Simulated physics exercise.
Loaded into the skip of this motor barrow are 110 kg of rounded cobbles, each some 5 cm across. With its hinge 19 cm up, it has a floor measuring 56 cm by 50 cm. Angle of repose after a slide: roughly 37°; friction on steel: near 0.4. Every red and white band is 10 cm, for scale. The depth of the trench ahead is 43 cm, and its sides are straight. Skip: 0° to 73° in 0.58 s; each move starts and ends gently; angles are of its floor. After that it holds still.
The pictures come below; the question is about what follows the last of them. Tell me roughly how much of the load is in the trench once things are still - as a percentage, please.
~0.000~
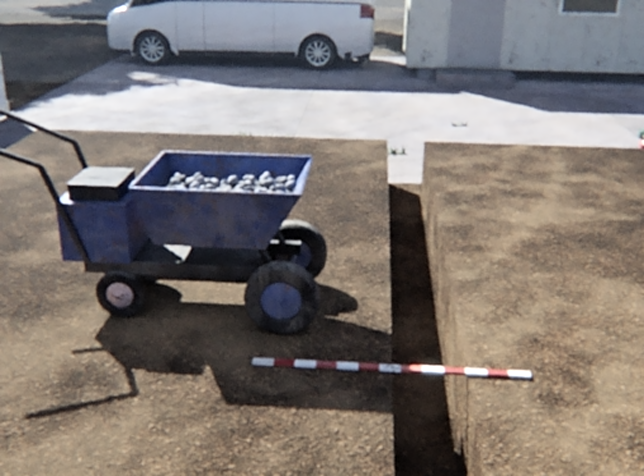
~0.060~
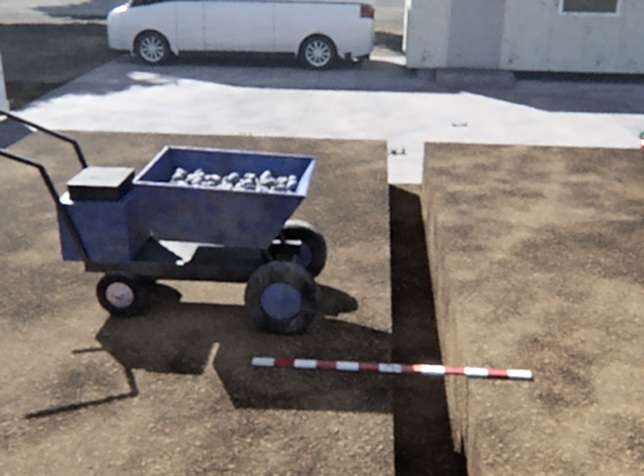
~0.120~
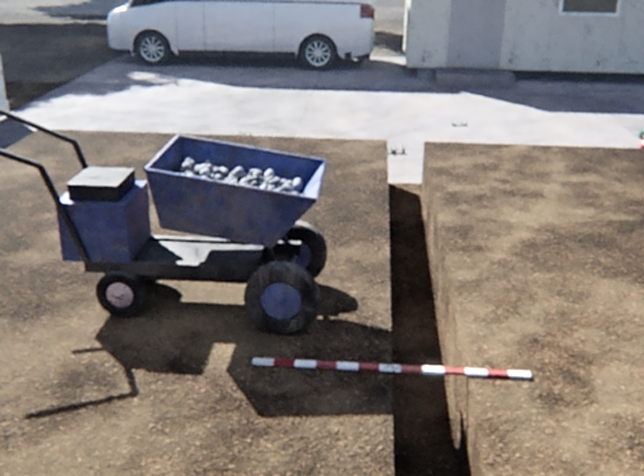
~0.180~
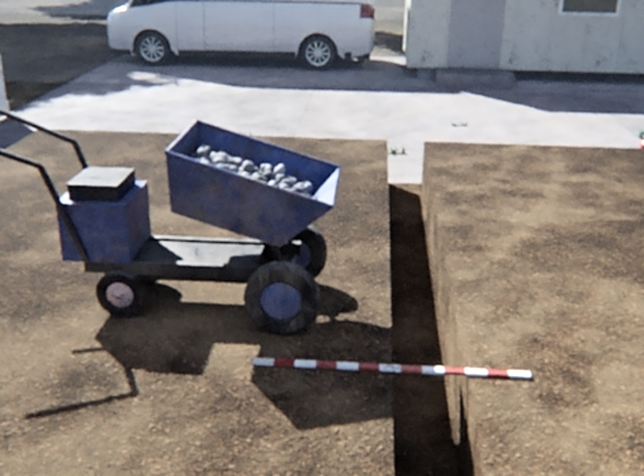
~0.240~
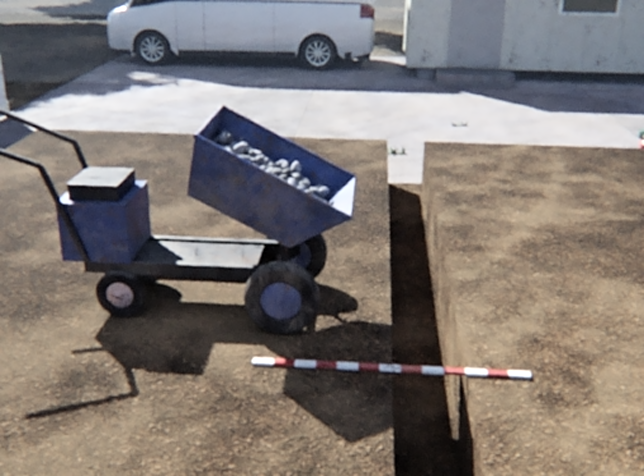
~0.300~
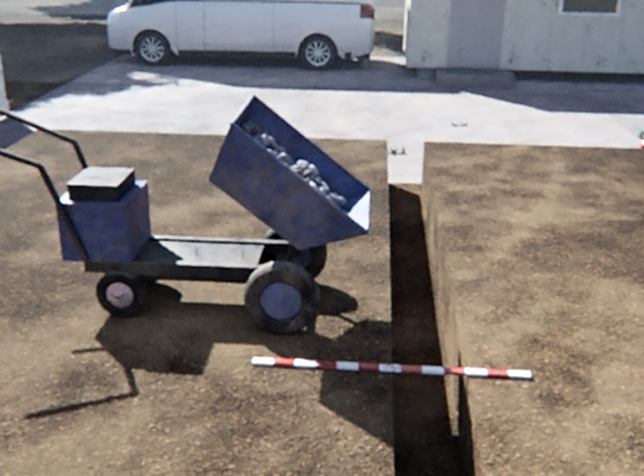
I would put it at 61 %.
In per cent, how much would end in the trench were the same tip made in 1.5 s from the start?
Then some 95 per cent would.
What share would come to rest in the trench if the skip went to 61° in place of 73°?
Share in trench: Approx. 40%.
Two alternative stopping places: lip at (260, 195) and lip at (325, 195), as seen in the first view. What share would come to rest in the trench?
First place roughly 80%, second roughly 35%.
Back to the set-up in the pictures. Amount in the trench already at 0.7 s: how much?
Approx. 25 % of the load.
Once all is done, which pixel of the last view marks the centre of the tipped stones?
At about pixel (440, 366) in the last view.
After 0.4 s the floor is at 61°; 100 % in the skip; the foremost stones are at (370, 239).
After 0.7 s the floor is at 73°; 73 % in the skip, 26 % in the trench, 1 % past the trench; the foremost stones are at (464, 308).
After 1.0 s the floor is at 73°; 16 % in the skip, 46 % in the trench, 39 % past the trench; the foremost stones are at (629, 318).
After 3.0 s the floor is at 73°; 0 % in the skip, 61 % in the trench, 39 % past the trench; the foremost stones are past the picture's edge.
